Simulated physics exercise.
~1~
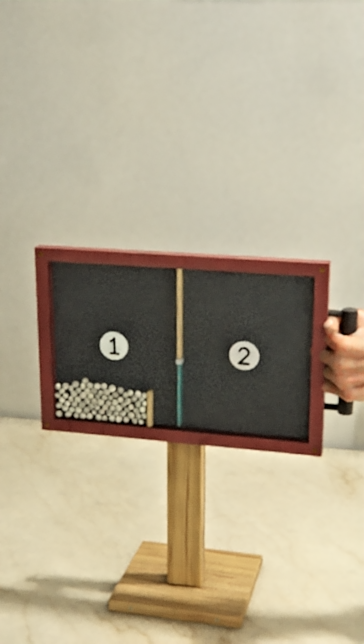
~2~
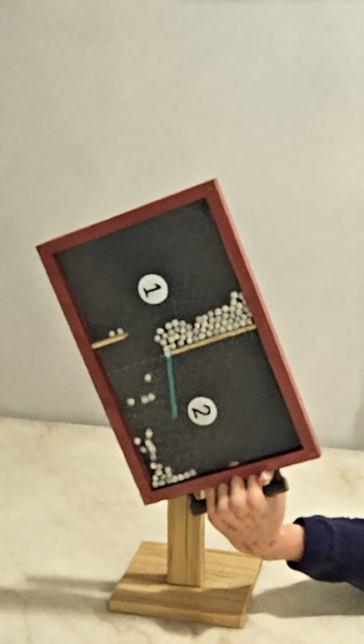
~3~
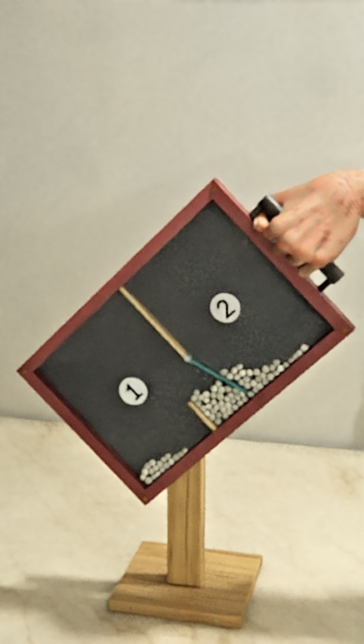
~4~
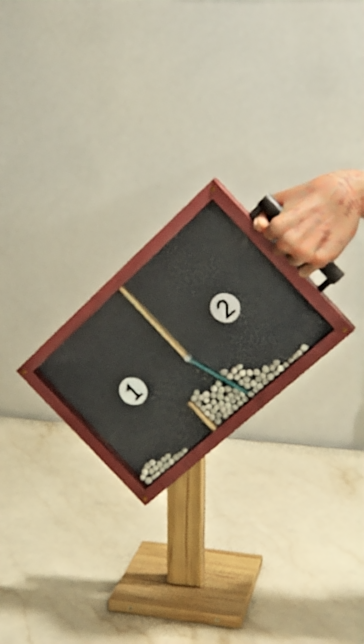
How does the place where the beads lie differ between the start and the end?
At the start the beads are heaped together in the lower left of the box, all on the side marked one. At the end they lie further right and slightly lower, spread along the tilted box's lower edge across both numbered sides.
In this clip, a hand turns a red-framed box of small pale beads clockwise, spilling some past the divider, then swings it back anticlockwise beyond level. It comes to rest tilted, with beads spread along the lower edge on both numbered sides and the turquoise flap slightly open.
